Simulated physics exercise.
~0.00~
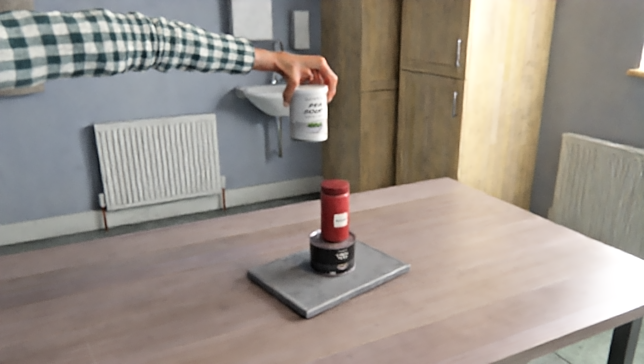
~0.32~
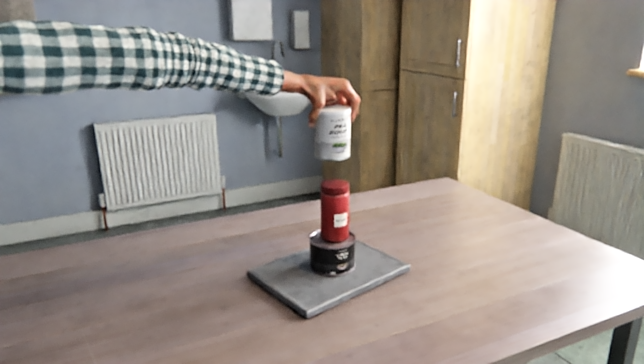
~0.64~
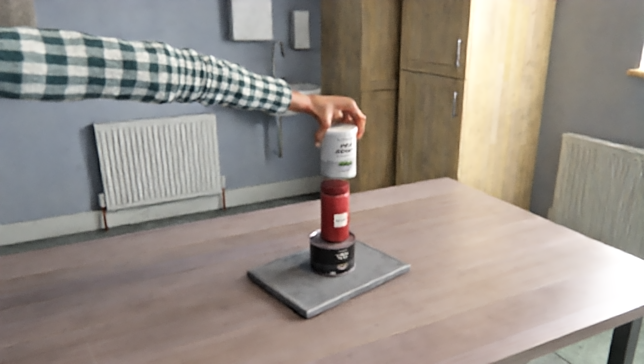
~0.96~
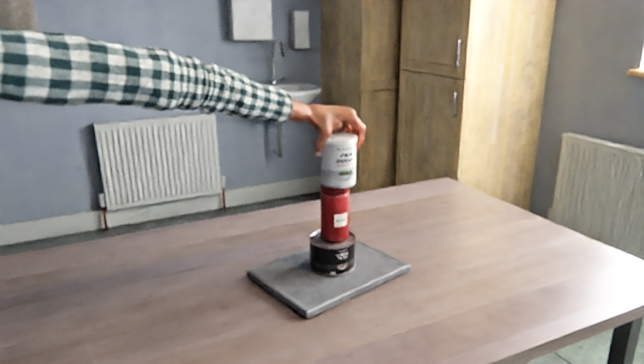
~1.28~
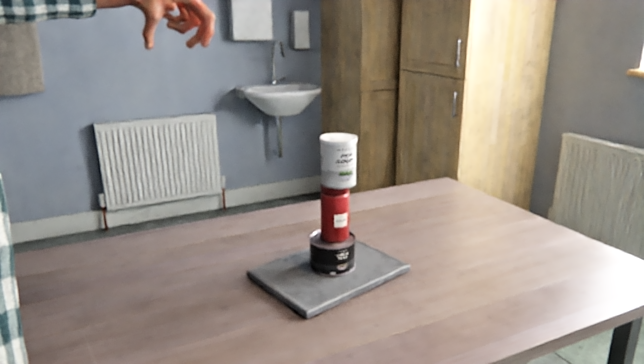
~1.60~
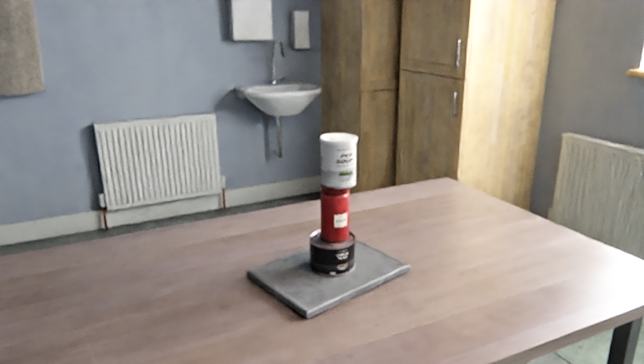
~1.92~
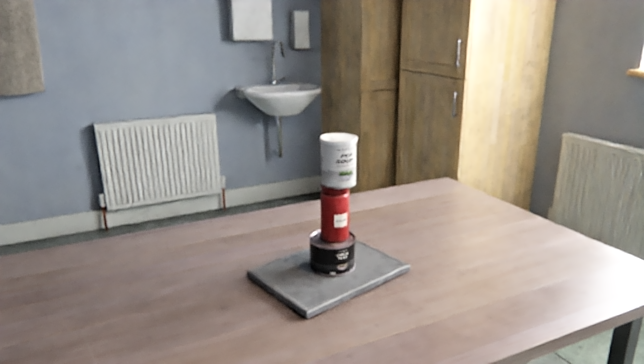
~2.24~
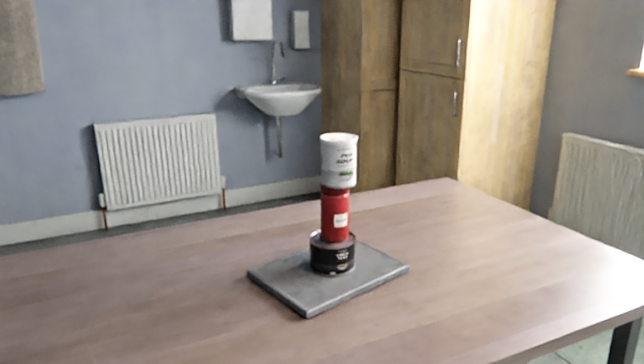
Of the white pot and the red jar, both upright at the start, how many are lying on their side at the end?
None of them are; the white pot and the red jar both still stand upright in the pile.
